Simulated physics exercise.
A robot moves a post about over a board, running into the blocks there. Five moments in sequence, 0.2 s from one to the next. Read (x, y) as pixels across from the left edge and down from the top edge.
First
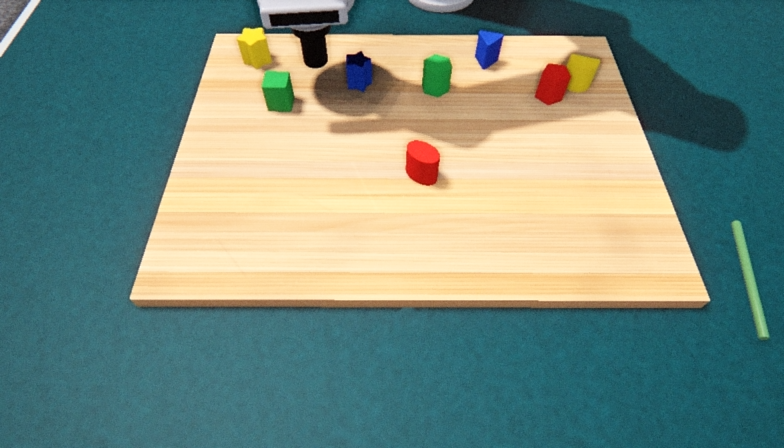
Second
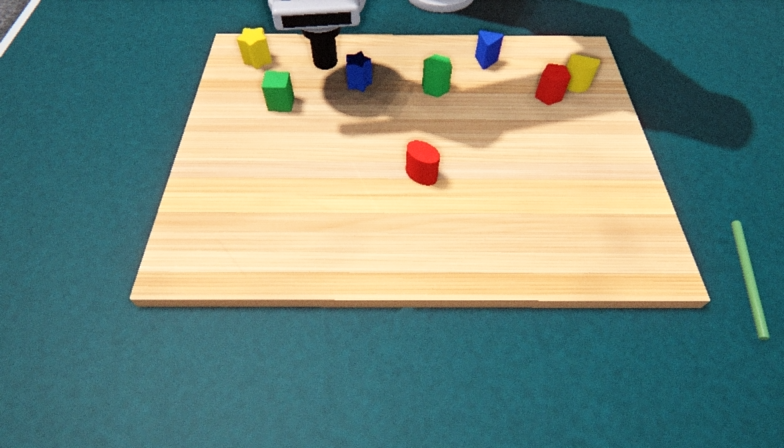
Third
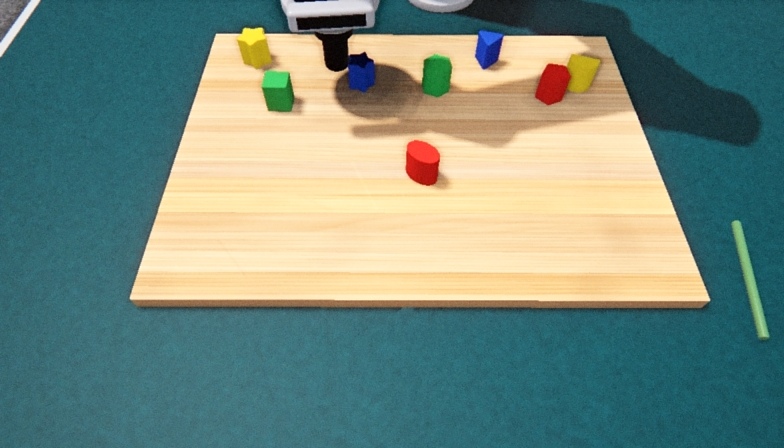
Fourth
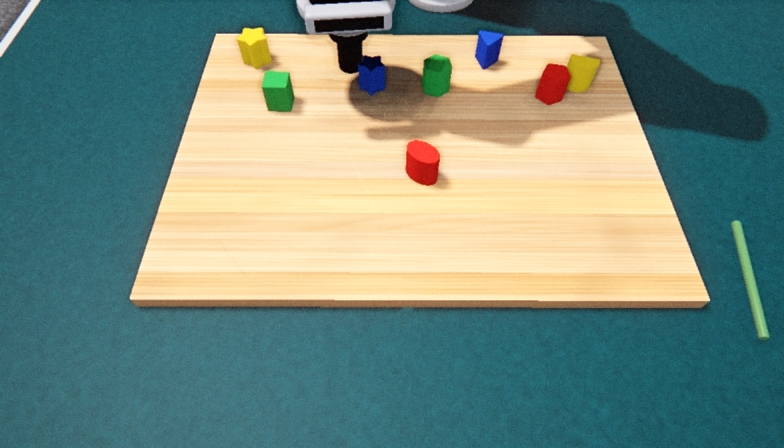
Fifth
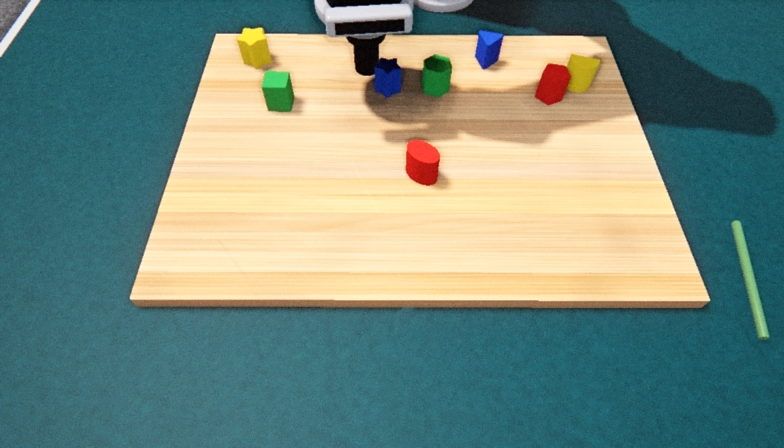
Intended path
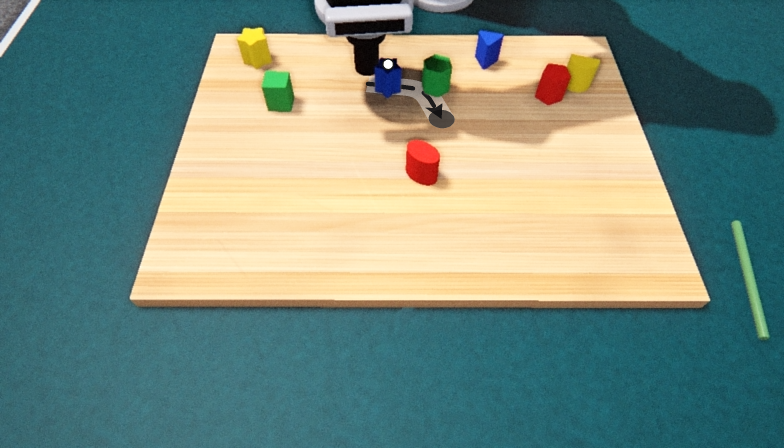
The clip shows a robot's black post moving right along the far side of a wooden board scattered with coloured blocks, then pushing the blue star block rightward toward a green hexagonal block while the other blocks stay still.
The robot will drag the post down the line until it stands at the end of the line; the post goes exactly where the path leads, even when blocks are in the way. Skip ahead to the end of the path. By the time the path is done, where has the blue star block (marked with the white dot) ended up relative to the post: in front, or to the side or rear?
The post moves past it.
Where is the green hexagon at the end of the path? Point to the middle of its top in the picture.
My best guess is (475, 66).
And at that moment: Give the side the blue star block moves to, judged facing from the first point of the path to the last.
Over to the left.
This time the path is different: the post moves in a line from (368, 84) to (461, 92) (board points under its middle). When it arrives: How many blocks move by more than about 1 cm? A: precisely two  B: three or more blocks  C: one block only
Correct choice: A.
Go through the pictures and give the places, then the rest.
The first frame shows post's lower end (316, 62); blue star block (357, 59); green hexagon (438, 63).
The second frame shows post (326, 63); blocks still.
The third frame shows post (337, 65); blue star block (360, 59).
The fourth frame shows post (351, 67); blue star block (372, 62).
The fifth frame shows post (367, 69); blue star block (388, 64); green hexagon (438, 63).
Drawn move, from (368, 84) via (400, 87) and (428, 97), ending at (442, 119); the dot is on the blue star block.
The first path, step by step. One third of the way, post (401, 72); blue star block (423, 68); green hexagon (446, 63).
Two thirds of the way, post (430, 83); blue star block (455, 76), turned 15° anticlockwise; green hexagon (474, 66), turned 20° anticlockwise.
At the end, post (443, 105); blue star block (463, 81), turned 40° anticlockwise; green hexagon (475, 66), turned 25° anticlockwise.
